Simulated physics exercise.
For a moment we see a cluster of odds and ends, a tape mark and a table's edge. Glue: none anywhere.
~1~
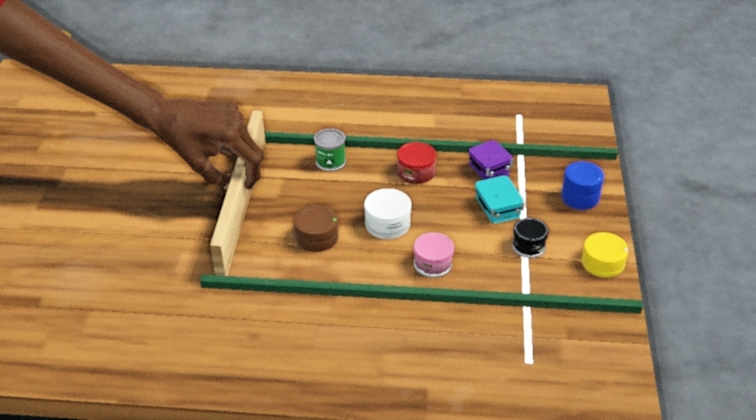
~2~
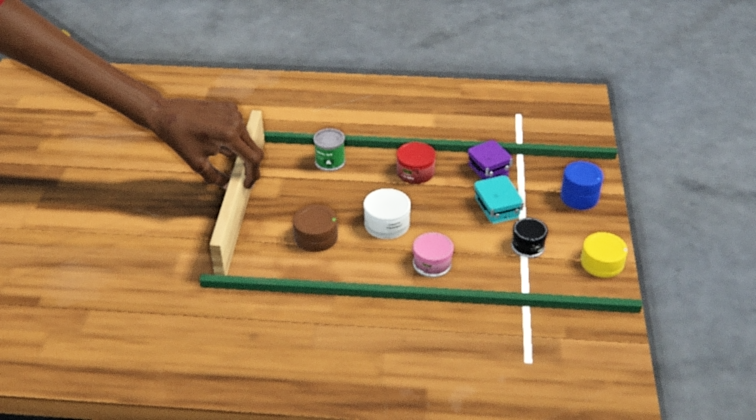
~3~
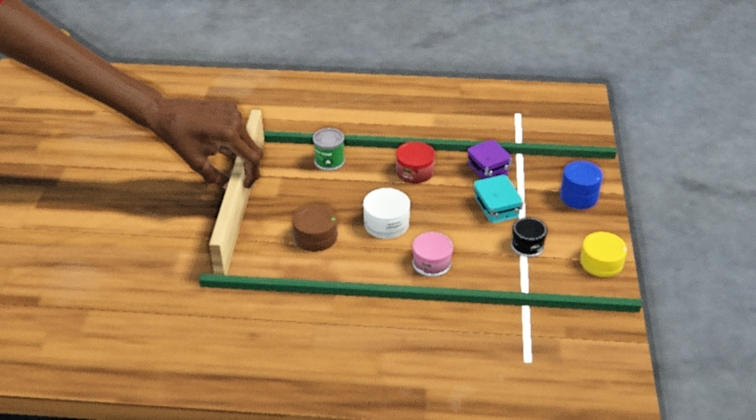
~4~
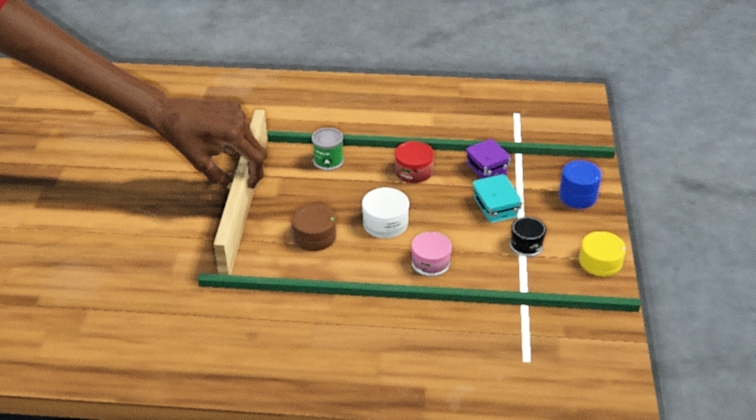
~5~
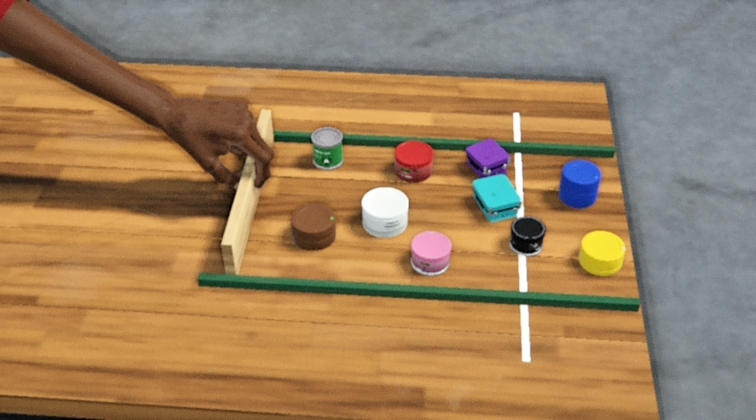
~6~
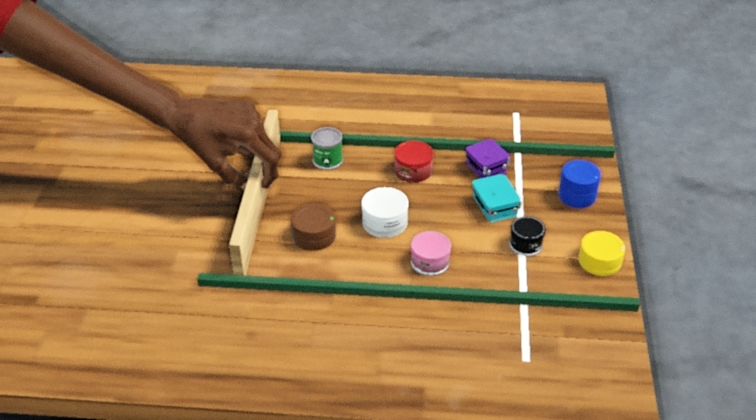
A hand held a wooden board upright behind a group of small colourful tubs and cases on a wooden table, then slid it slightly to the right, while the containers stayed about where they were.
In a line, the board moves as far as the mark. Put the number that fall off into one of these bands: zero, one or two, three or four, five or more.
That is zero.
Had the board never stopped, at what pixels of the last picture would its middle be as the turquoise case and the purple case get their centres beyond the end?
The middle is at (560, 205) when it's the turquoise case, and at (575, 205) when it's the purple case.
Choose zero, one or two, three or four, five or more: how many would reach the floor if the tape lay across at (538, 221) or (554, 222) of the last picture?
Lab note - count per position: Not one; either one or two.
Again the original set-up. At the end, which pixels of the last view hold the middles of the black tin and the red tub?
You'll see the black tin at (584, 239), with the red tub at (553, 184).
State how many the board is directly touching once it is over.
The answer is 4.
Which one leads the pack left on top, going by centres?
It would be the yellow lid.
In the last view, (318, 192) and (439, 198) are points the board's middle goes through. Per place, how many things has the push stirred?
The count is 2 at the first point and 7 at the second.
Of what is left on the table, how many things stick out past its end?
1.
A little later, none off yet; yellow lid at rest near (602, 253); blue lid at rest near (579, 184); black tin at rest near (527, 236).
Next, none off yet; yellow lid at rest near (602, 253); blue lid at rest near (579, 184); black tin moving near (533, 236).
When it is over, the number that fall off is zero.
